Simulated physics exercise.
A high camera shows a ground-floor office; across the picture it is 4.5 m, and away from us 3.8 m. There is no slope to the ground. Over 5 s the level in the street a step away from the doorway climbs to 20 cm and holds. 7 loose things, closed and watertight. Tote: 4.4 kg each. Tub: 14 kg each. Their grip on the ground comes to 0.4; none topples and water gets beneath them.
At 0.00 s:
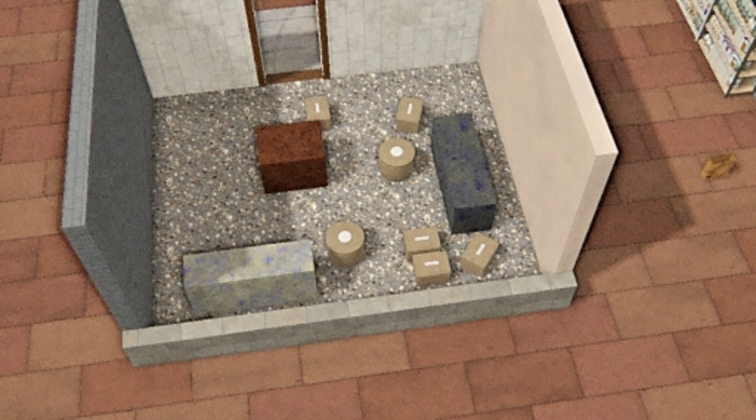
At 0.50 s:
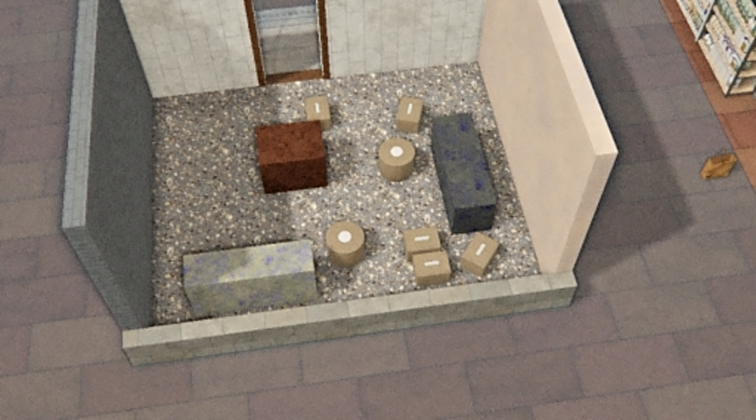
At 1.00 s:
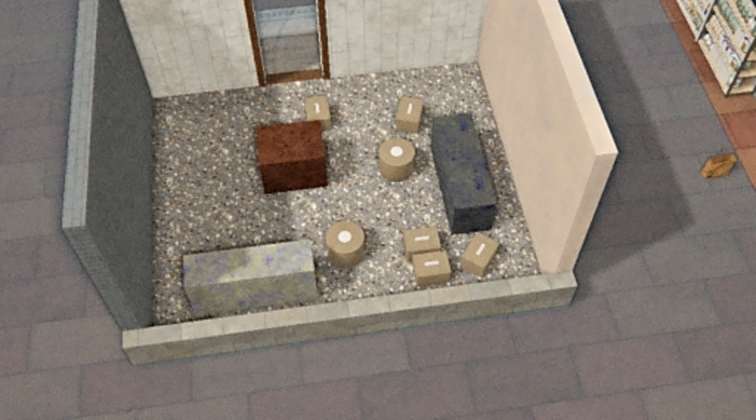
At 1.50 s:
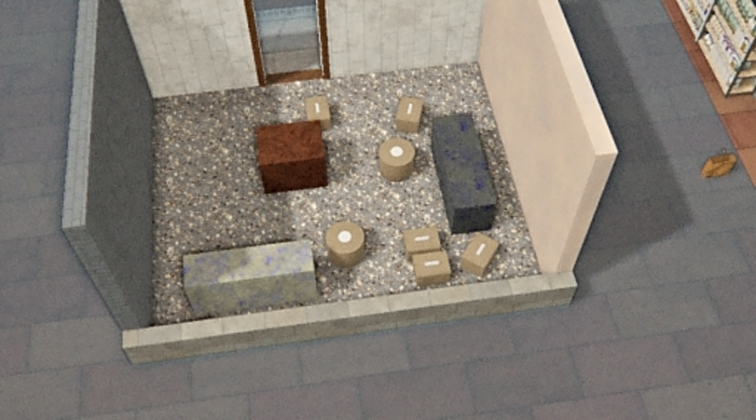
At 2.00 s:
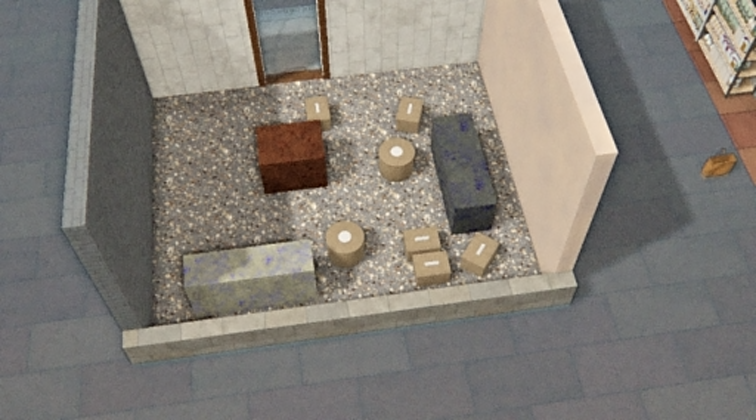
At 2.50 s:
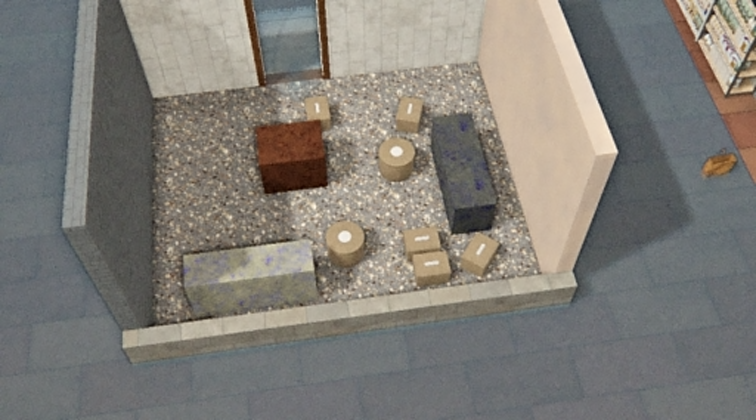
In this clip, a high view looks down on a walled room with a speckled floor, large blocks, small boxes and two round tubs, all still, while the paving outside changes from reddish brown to grey and then bluish grey.
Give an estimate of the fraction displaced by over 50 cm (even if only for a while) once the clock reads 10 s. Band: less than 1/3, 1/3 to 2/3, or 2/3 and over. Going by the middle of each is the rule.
Band: Less than 1/3.
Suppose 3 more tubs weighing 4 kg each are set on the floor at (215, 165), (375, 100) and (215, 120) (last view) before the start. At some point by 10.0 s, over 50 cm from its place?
In turn: Beyond the mark, within the mark, within the mark.
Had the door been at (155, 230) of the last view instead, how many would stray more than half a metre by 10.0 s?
Count: 0.
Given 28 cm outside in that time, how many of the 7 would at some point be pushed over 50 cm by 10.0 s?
Then 4.
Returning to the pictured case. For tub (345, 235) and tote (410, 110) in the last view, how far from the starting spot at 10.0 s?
First 0 cm, then 40 cm.
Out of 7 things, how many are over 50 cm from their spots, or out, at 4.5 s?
Tally: 0.
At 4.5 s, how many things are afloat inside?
At that moment it comes to 0.
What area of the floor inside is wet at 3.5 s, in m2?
Roughly 1.5 m2.
After 3.5 s 0 of 7 are over 50 cm from their spots; 0 afloat.
After 4.5 s 0 of 7 are over 50 cm from their spots; 0 afloat.
After 7.0 s 1 of 7 are over 50 cm from their spots; 0 afloat.
After 10.0 s 1 of 7 are over 50 cm from their spots, and 1 have been at some point; 1 afloat.
